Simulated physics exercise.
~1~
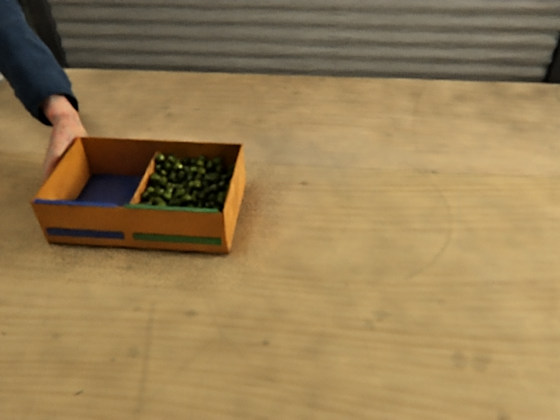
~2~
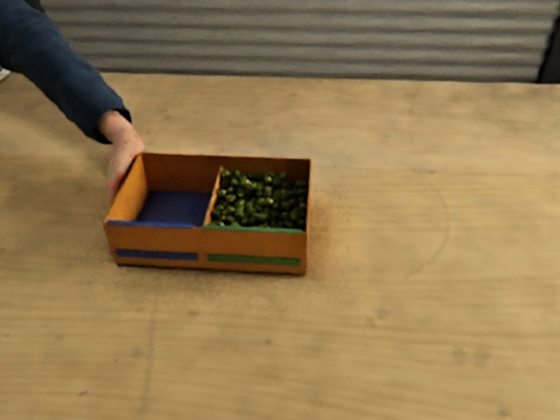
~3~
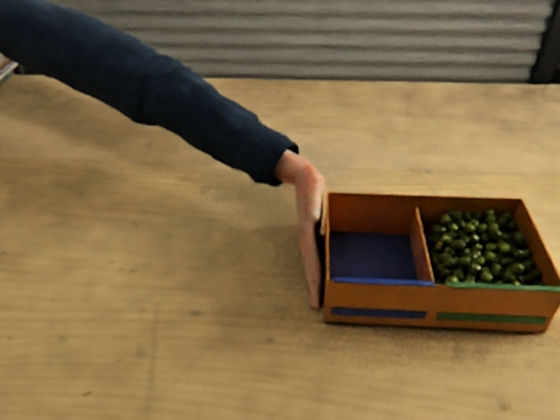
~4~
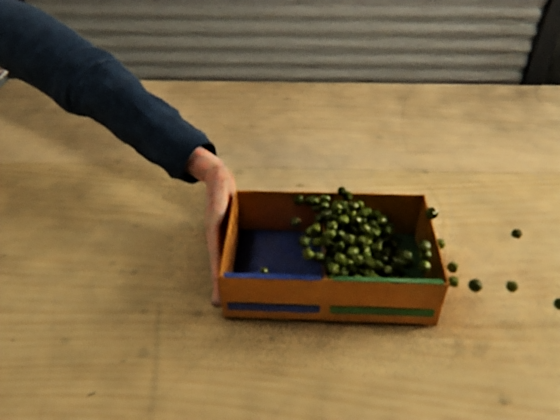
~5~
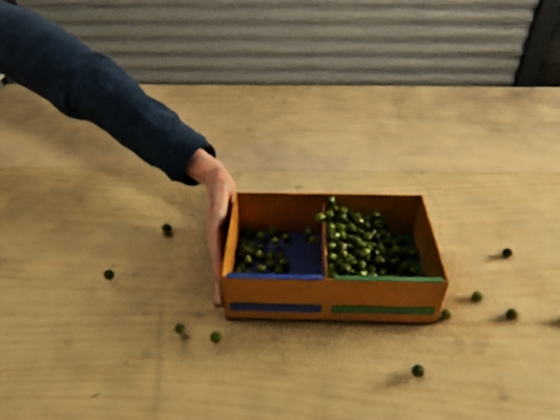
An orange drawer tray full of small green olives in its right compartment sits on a pale wooden table, seen from above and in front, with grey corrugated metal behind. Its left compartment has a blue floor and is empty, and a hand in a dark blue sleeve holds the tray's left end. The hand pushes the tray far to the right, the olives staying in place. Then the tray moves back left, and olives surge over the divider and spill past the right end. Finally the tray rests, most olives still on the right, some in the blue compartment and a few scattered on the table.
